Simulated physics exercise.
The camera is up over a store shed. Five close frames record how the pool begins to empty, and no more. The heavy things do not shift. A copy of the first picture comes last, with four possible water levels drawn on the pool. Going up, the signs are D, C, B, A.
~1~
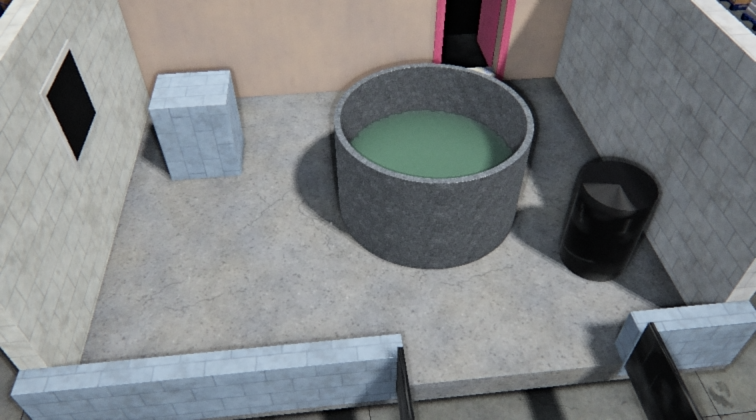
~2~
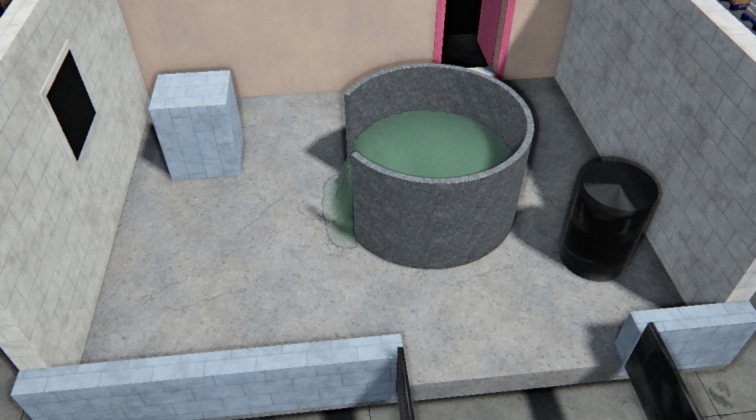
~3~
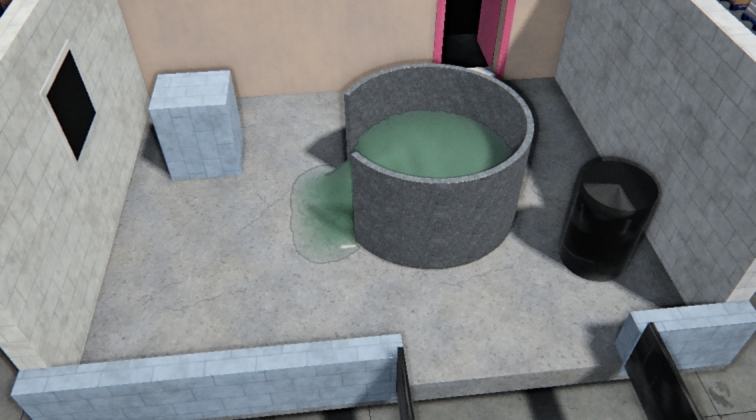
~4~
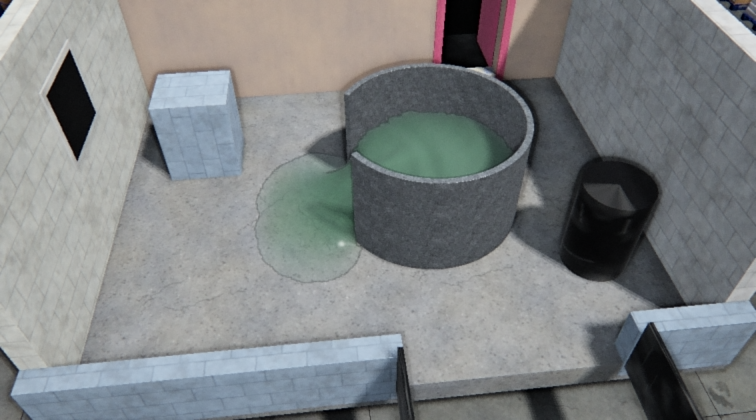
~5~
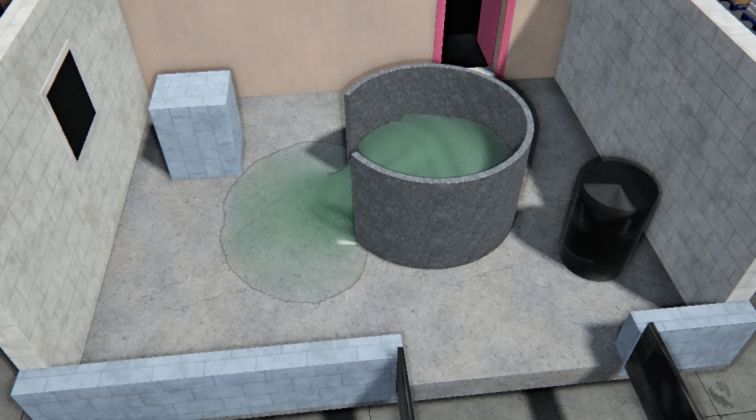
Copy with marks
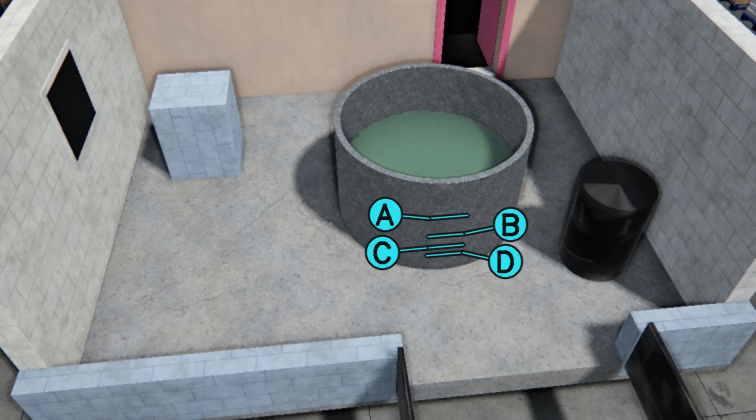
In a walled store shed seen from above, a round gray pool of still green water opened on its left side, and the water poured out through the gap and spread across the floor.
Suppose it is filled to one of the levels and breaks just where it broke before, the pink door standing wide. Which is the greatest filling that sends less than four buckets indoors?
Take A.
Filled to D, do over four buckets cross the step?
No, that is safe.
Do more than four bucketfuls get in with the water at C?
No, not at all.
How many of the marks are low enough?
All of them.
On the marked copy, A at (448, 216); B at (446, 235); C at (445, 246); D at (444, 254); from the bottom up D, C, B, A.
Choosing A, a bucket or two gets in.
Choosing B, nothing gets over.
Choosing C, nothing gets over.
Choosing D, nothing gets over.
